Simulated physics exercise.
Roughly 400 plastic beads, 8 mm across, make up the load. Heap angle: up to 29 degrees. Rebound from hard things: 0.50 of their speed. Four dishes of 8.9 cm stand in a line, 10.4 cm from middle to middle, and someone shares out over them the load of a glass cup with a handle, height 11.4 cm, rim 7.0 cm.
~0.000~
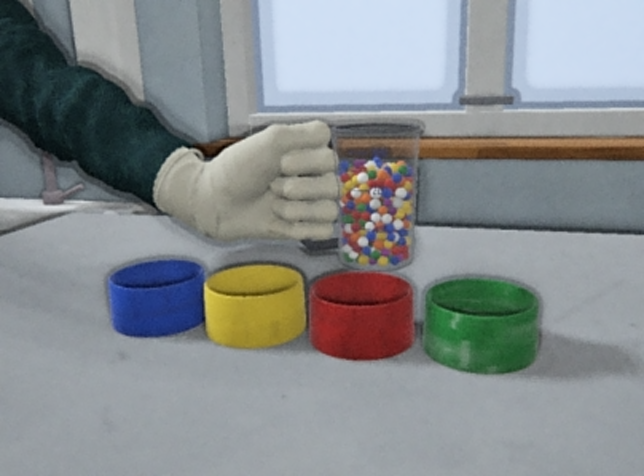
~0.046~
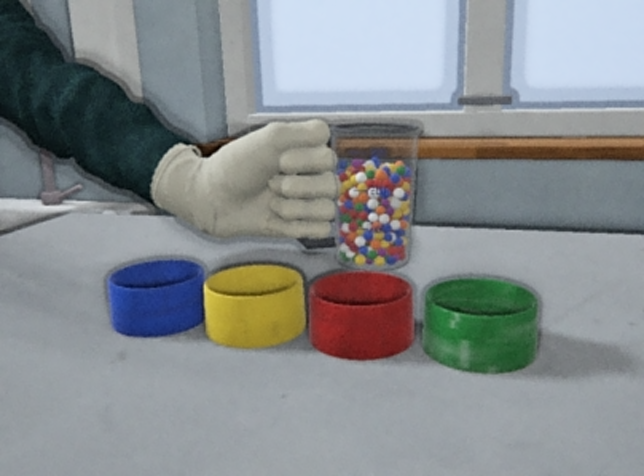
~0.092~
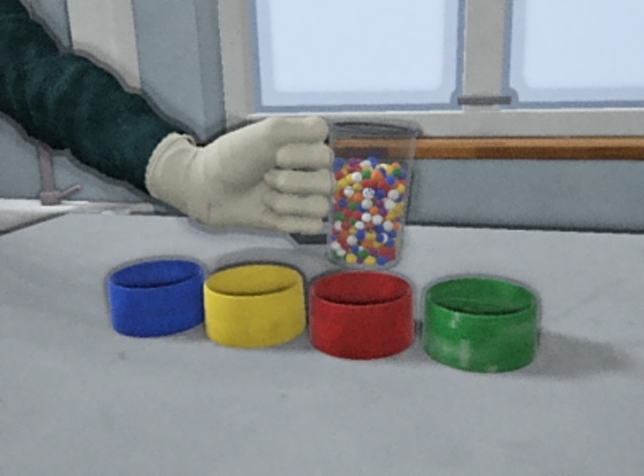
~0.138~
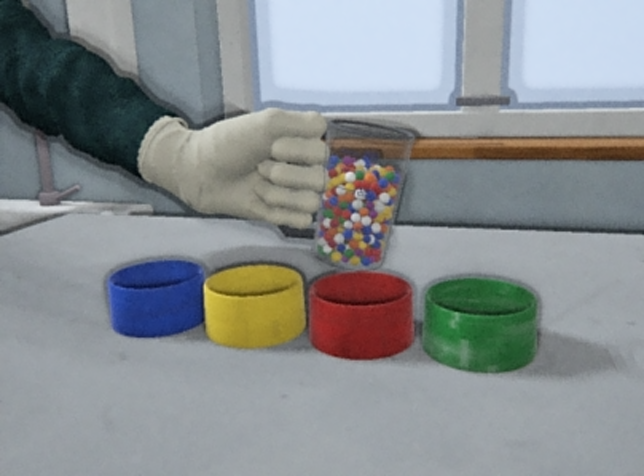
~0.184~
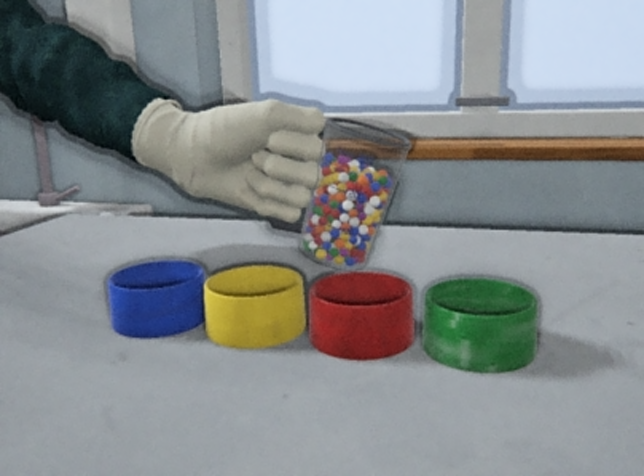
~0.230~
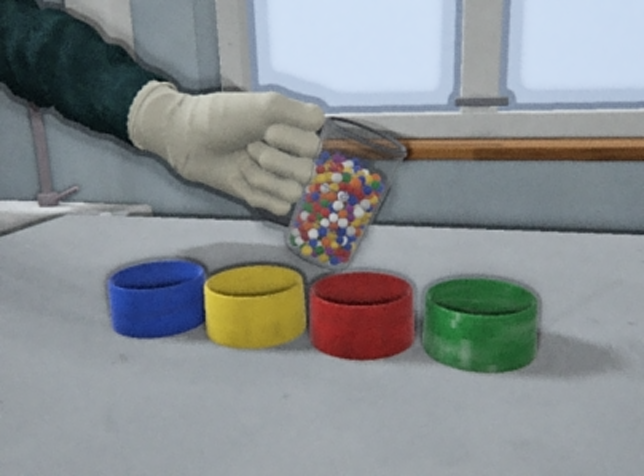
A clear cup of colorful beads, held by a gloved hand above a row of blue, yellow, red and green dishes, started nearly upright, then tilted steadily to the right while shifting slightly left.
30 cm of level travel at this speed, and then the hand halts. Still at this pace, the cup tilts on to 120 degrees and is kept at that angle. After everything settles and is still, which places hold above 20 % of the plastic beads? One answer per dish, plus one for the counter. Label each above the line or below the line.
Red: Below the line; blue: Below the line; green: Below the line; yellow: Above the line; counter: Below the line.
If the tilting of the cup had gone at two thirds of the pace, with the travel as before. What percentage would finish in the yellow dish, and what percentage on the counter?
In that case you'd see yellow at 20 and the counter at 20.
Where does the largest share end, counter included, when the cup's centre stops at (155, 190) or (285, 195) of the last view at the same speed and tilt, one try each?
Largest portions, in order: Yellow and red.
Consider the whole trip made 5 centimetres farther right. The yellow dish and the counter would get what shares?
In that case the yellow dish gets 40 and the counter 20.
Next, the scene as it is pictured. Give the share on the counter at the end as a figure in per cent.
Roughly 10 percent.
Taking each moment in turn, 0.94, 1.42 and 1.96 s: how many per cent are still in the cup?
It goes roughly like this: 80, 0, 0 per cent.
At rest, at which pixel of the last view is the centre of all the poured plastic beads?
Near (251, 303).
Then, at 0.94 s, tilt 119 degrees; cup holds 80 %, yellow 20 %.
After 1.42 s, tilt 120 degrees; cup holds 0 %, yellow 90 %.
Then, at 1.96 s, tilt 120 degrees; cup holds 0 %, yellow 90 %.
By 2.3 s all is still; red 0 %, blue 0 %, green 0 %, yellow 90 %, counter 10 %.
